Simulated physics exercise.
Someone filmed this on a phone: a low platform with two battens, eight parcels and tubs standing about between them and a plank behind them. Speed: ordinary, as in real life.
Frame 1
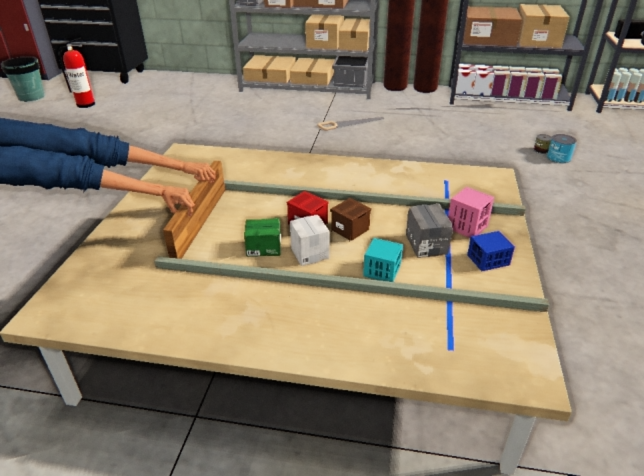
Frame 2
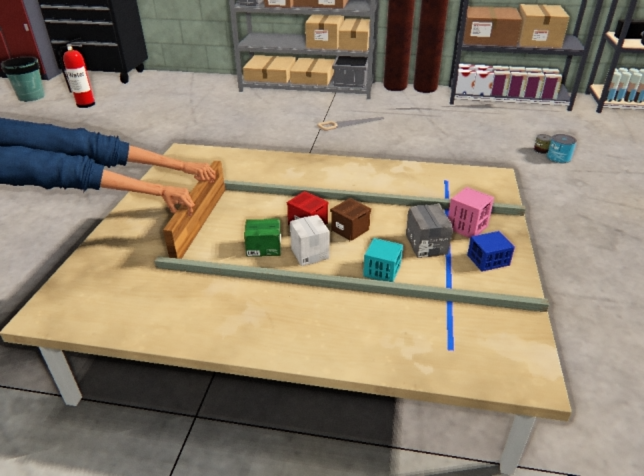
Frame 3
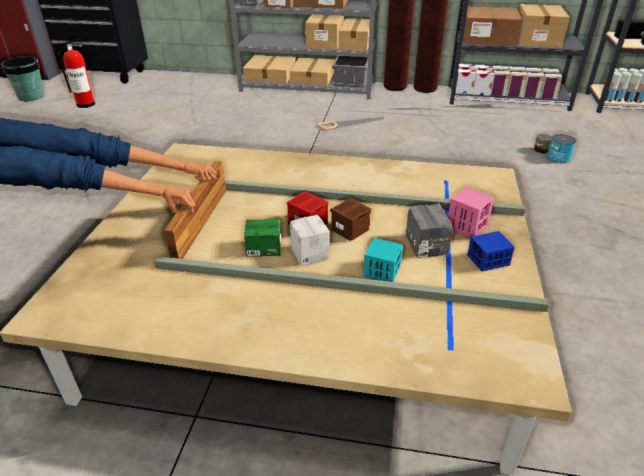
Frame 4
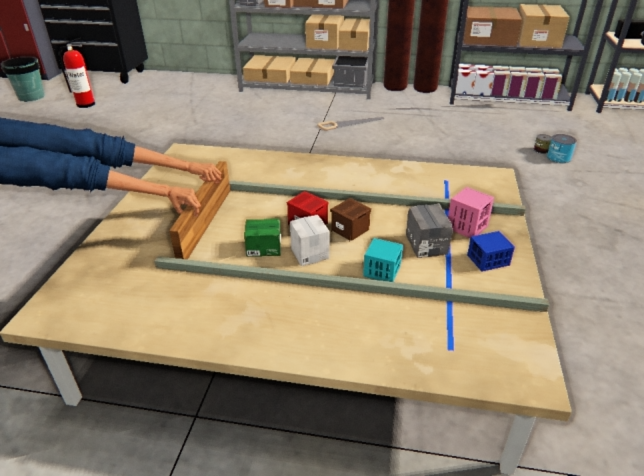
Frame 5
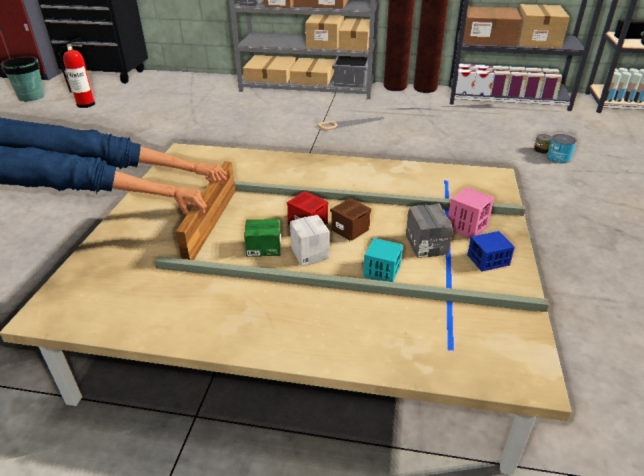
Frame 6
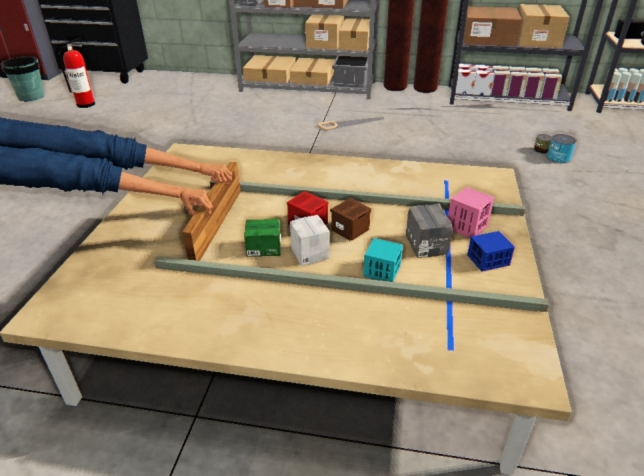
A wooden plank, held upright by two hands reaching in from the left, rests at first near the left end of two parallel strips on a table. The hands then slide it slightly right toward eight coloured boxes and crates, which stay still around the blue tape line and left of it.
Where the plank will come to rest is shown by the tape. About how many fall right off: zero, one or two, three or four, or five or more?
The ones that plunge will number one or two.
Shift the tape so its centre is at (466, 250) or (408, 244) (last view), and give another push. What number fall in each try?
3 and 0.
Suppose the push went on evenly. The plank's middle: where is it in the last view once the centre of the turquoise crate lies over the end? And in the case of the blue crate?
The middle is at (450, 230) when it's the turquoise crate, and at (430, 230) when it's the blue crate.
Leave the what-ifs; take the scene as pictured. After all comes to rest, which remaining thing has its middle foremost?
It's the turquoise crate.
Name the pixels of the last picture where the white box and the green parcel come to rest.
Final positions: Near (506, 273); near (471, 263).
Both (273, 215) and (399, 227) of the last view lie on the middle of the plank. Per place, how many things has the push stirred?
At the first spot the count is 2, and at the second it is 7.
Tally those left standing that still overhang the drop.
Count of overhanging things: 2.
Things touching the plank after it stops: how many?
2 in contact.
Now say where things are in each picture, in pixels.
In the first picture, blue crate (490, 251); pink crate (470, 213); grey parcel (428, 230); plank (198, 208); tape (448, 248).
In the second picture, pink crate (470, 213); plank (198, 208).
In the third picture, grey parcel (428, 230); white box (310, 241).
In the fourth picture, blue crate (490, 251); green parcel (263, 237).
In the fifth picture, pink crate (470, 213); brown tote (351, 220).
In the sixth picture, blue crate (490, 251); pink crate (470, 213); grey parcel (428, 230); plank (215, 209); tape (448, 248).
Soon after, none off yet; blue crate at rest near (490, 251); pink crate at rest near (470, 213); grey parcel at rest near (428, 230).
In the end, the number that fall off is one or two; gone, blue crate.
